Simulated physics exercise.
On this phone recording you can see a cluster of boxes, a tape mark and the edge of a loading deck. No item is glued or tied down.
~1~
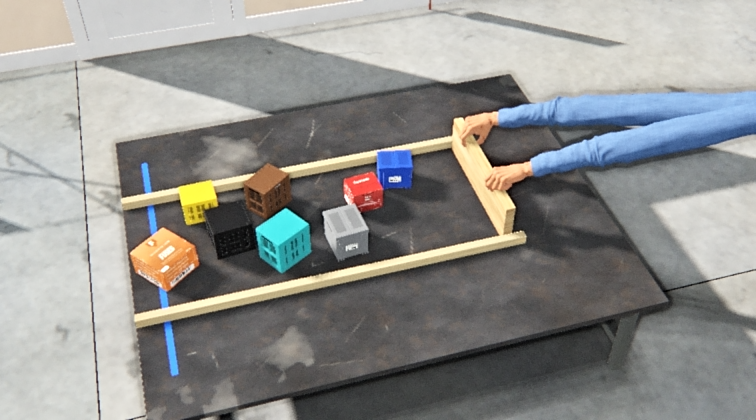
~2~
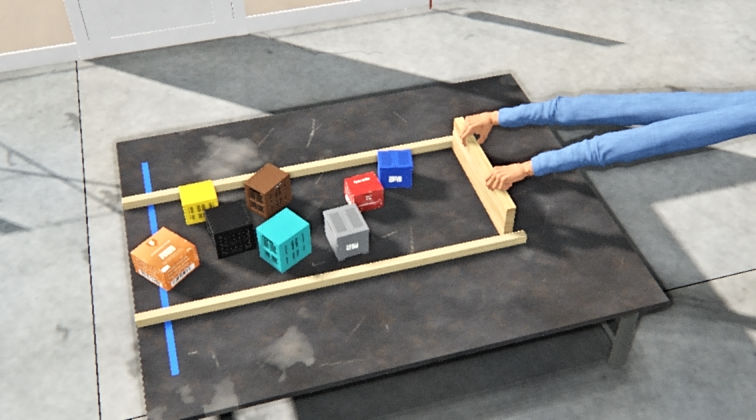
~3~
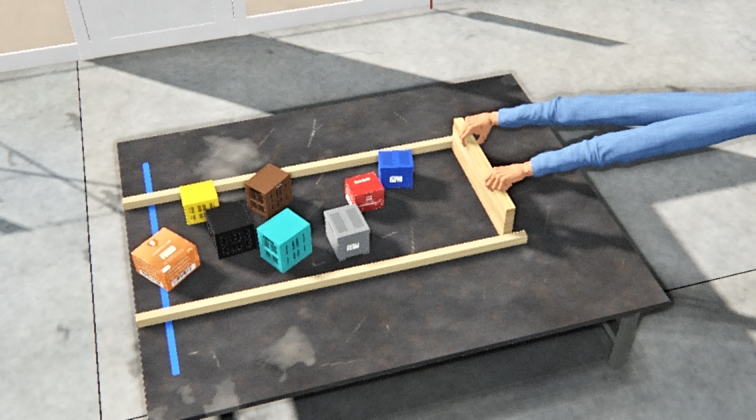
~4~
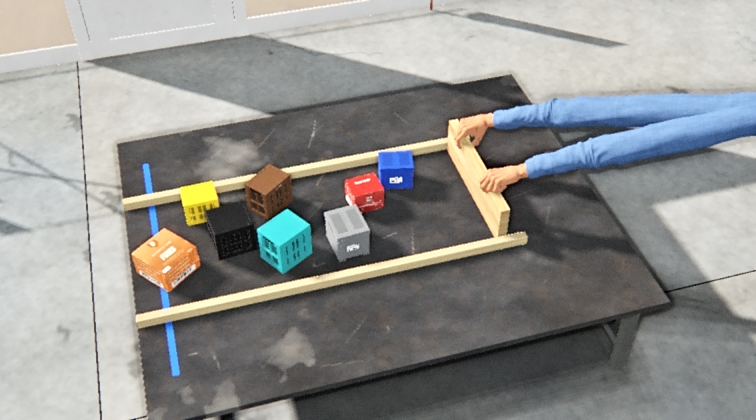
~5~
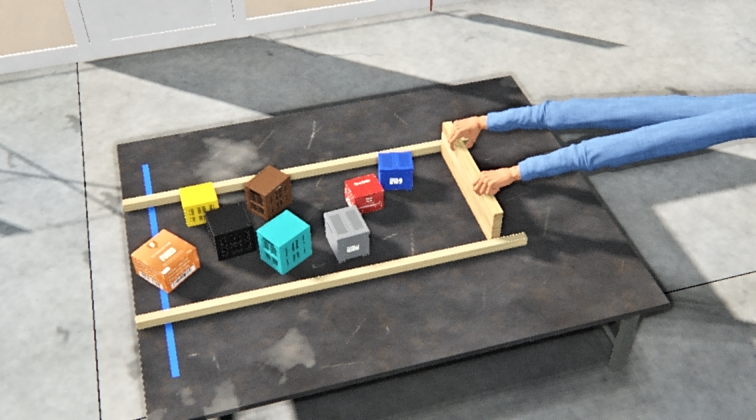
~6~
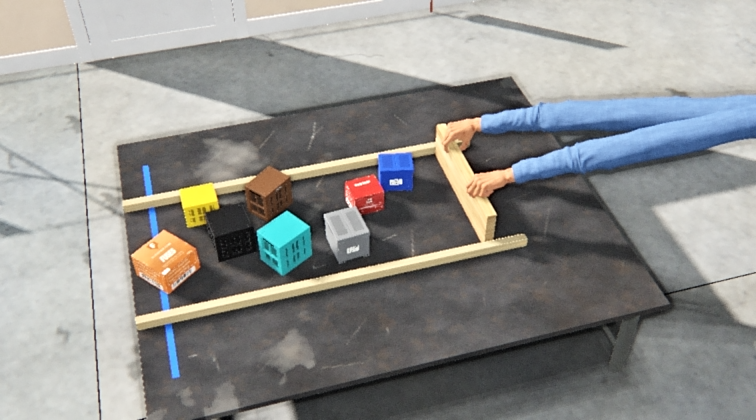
The video shows two hands holding a wooden plank between two rails on a dark table, then sliding it slightly left toward a group of colourful boxes and crates, which stay still near a strip of blue tape.
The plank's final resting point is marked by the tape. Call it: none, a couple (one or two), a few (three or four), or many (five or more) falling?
Call: Many.
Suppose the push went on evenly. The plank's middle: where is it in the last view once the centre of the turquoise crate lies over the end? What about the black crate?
The middle is at (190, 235) when it's the turquoise crate, and at (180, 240) when it's the black crate.
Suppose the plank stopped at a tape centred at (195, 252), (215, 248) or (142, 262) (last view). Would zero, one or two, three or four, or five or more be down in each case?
Taking the places in the order asked: Either one or two, then one or two, then five or more.
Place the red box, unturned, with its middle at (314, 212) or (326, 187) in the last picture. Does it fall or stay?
In turn it stays on; comes down.
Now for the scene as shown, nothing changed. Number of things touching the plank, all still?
3 in contact.
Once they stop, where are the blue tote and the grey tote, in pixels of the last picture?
In the last picture the blue tote sits at (134, 224) while the grey tote sits at (142, 278).
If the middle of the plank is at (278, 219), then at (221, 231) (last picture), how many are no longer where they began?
First 7, then 8.
Early on, none off yet; orange box at rest near (166, 262); yellow crate at rest near (200, 205); black crate at rest near (231, 232).
A while later, none off yet; orange box at rest near (166, 262); yellow crate travelled a little near (192, 206); black crate travelled a little near (220, 235).
Further along, none off yet; orange box travelled about its own width near (125, 268); yellow crate travelled well along near (130, 220); black crate travelled well along near (163, 247).
Finally, the number that fall off is five or more; lost, turquoise crate, brown crate, black crate, yellow crate and orange box.
